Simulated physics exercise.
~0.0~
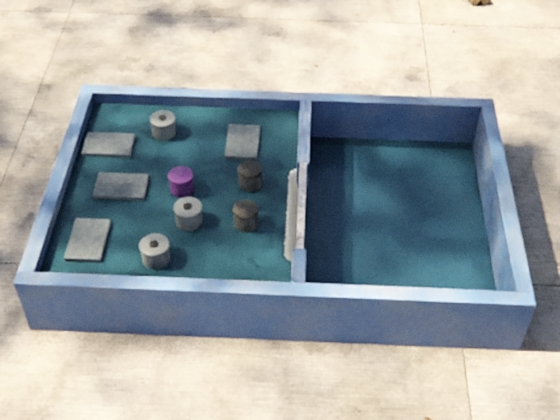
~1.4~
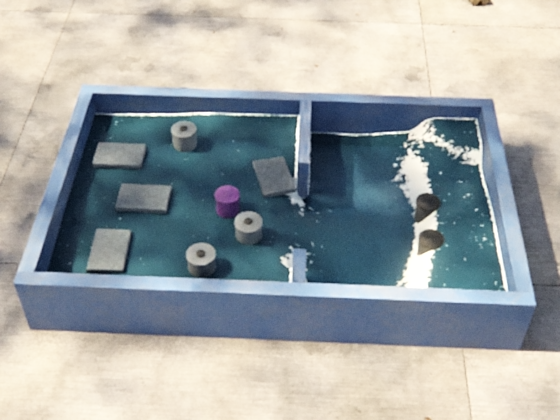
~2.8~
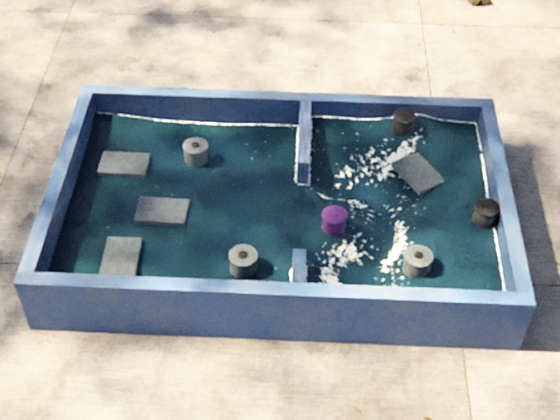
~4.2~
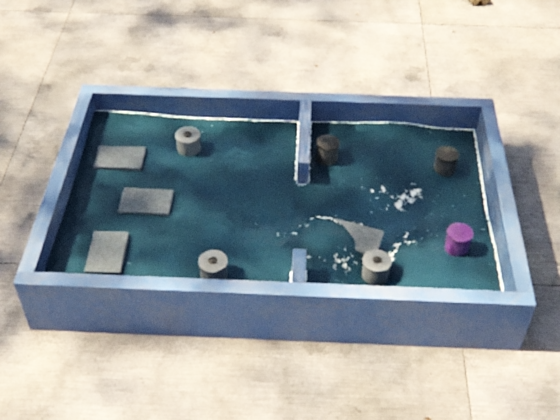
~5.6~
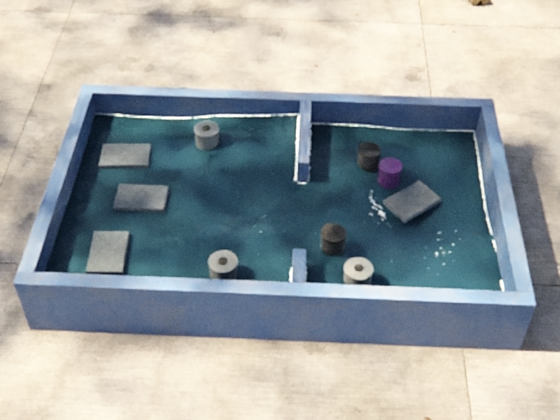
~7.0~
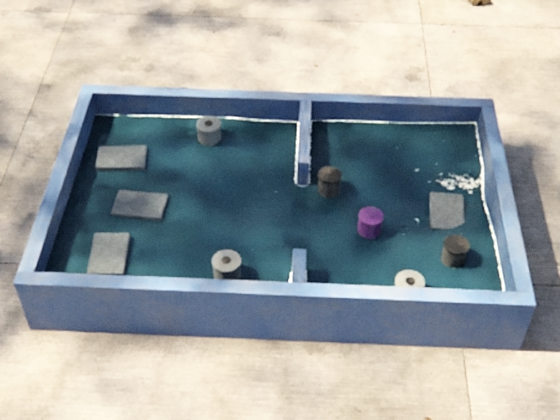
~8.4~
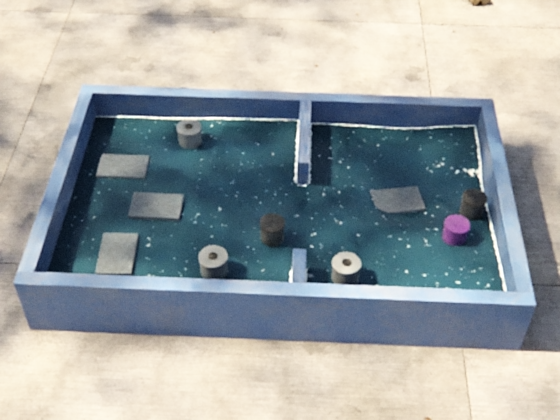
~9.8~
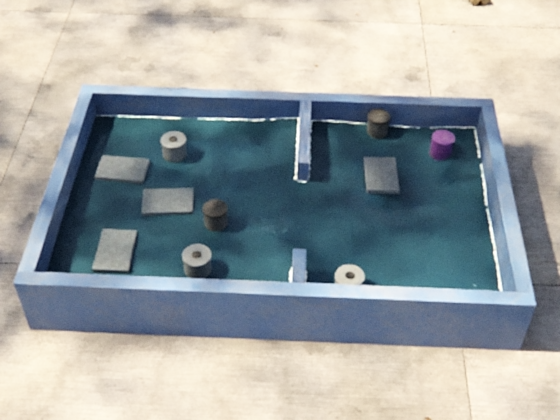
On a sunlit concrete slab, a blue rectangular basin is split by a dividing wall, with grey slabs, pale and dark round tubs and a purple pail all on the left side. The board in the divider is gone and water surges rightward, foaming as it carries two dark tubs through the gap. The purple pail follows with a slab and a pale tub, then drifts to the right wall. It swings back left, then right again, while one dark tub floats back through the opening. Finally the water calms, with the pail near the upper right corner.
